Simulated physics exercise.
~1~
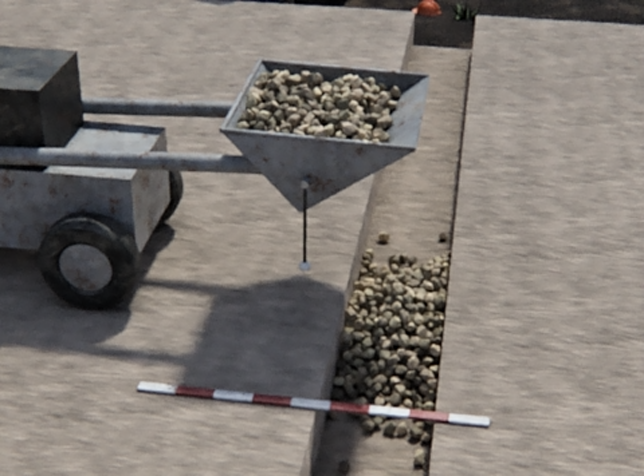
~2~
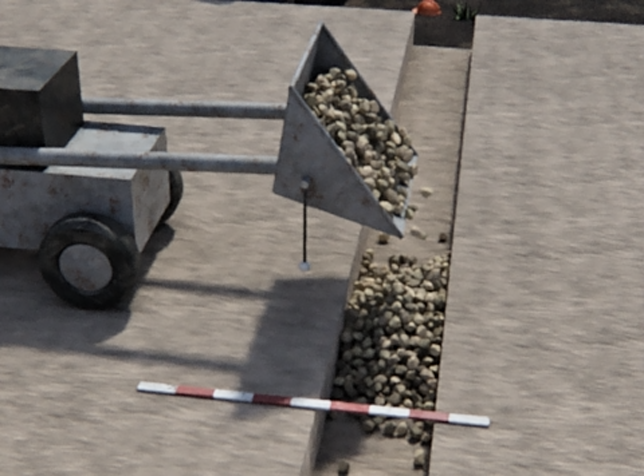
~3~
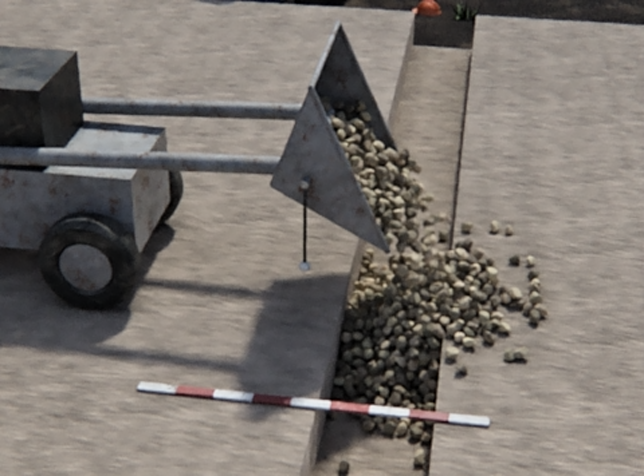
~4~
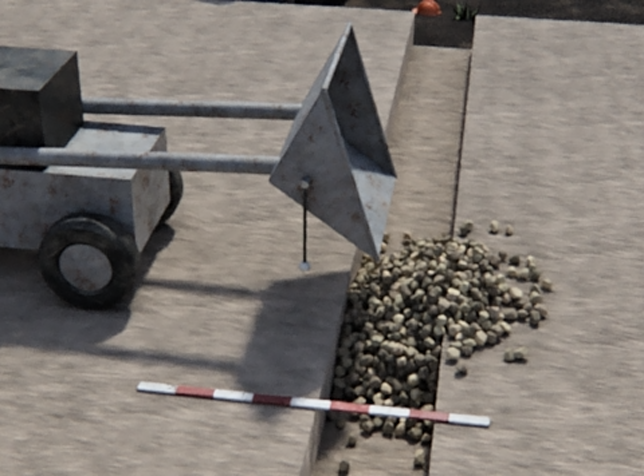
At first, a wheeled loader on the left holds a grey steel bucket full of rounded stones beside a straight trench, where an earlier heap already lies near a red and white striped rod. The bucket tips forward to the right, and the stones slide toward its lower lip, the foremost beginning to drop. Then the load pours out in a thick stream, covering the old heap and spilling over the trench's right edge. At the end, the bucket stays steeply tilted and looks empty, with a larger pile in the trench and some stones scattered on the ground beyond it.
